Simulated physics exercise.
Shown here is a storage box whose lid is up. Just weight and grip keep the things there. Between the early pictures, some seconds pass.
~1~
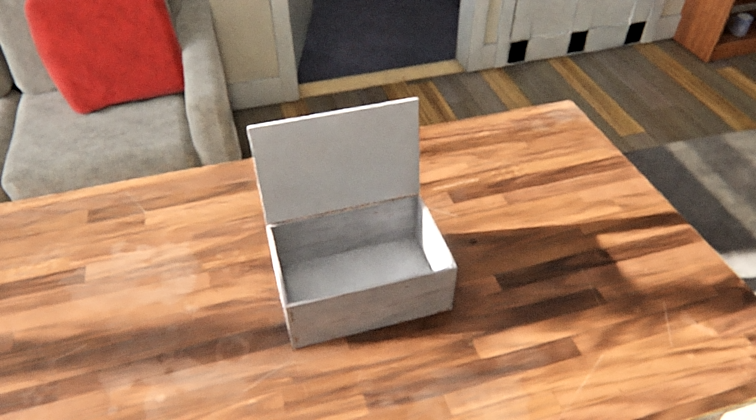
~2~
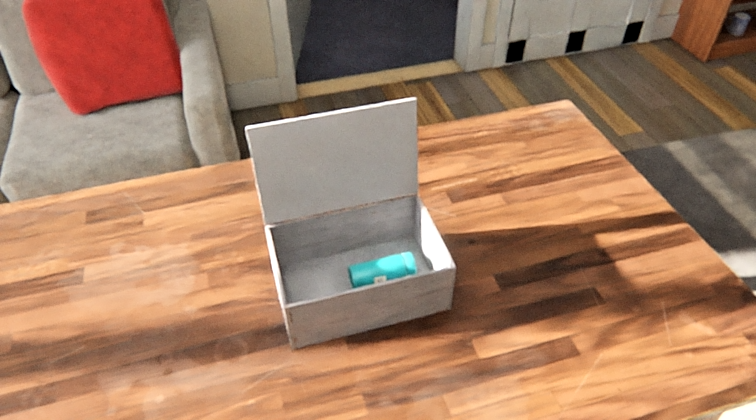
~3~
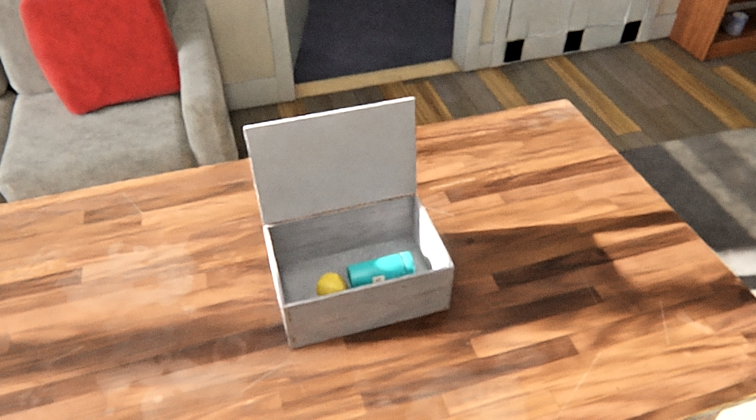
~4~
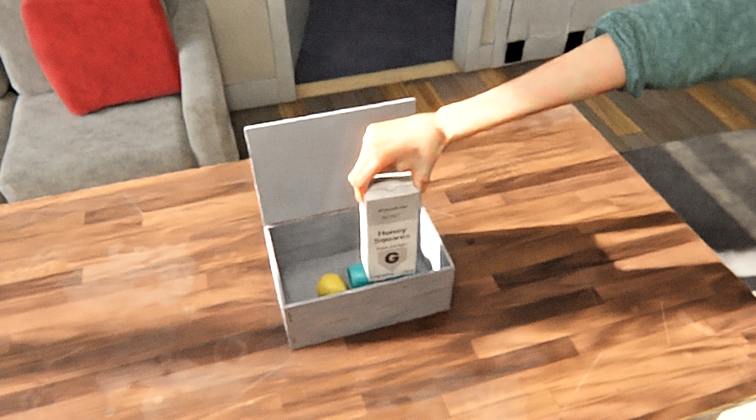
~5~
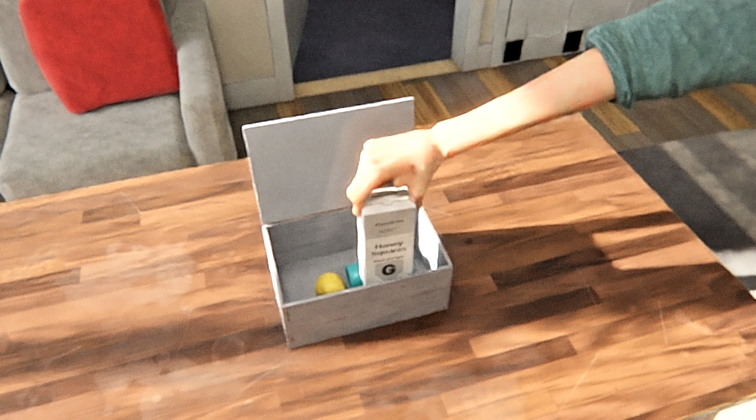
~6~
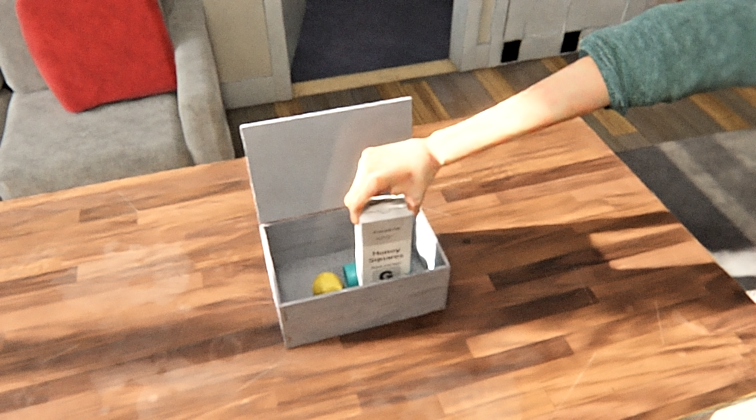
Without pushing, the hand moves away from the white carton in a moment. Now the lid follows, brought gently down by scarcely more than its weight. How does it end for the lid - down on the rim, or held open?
For the lid it ends held open.
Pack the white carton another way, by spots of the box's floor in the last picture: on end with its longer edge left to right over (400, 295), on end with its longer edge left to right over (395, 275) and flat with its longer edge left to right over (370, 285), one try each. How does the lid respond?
In order, the lid gets blocked, then gets blocked, then fits down.
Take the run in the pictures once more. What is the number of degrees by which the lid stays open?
About 35°.
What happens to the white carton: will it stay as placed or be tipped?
By the end it has kept its angle.
Then, 0.50 s later than the last frame, white carton tilted by 4° near (386, 266).
Then, 1.40 s later than the last frame, lid 73° above the rim; white carton moved about its own width near (383, 269); turquoise shaker moved a little.
Then, 1.70 s later than the last frame, lid 46° above the rim; white carton moved about its own width near (383, 269); turquoise shaker moved a little.
When it is over, lid 33° above the rim; moved from the start, white carton; the other 2 as before. End places, in pixels of the last picture, white carton near (383, 269).
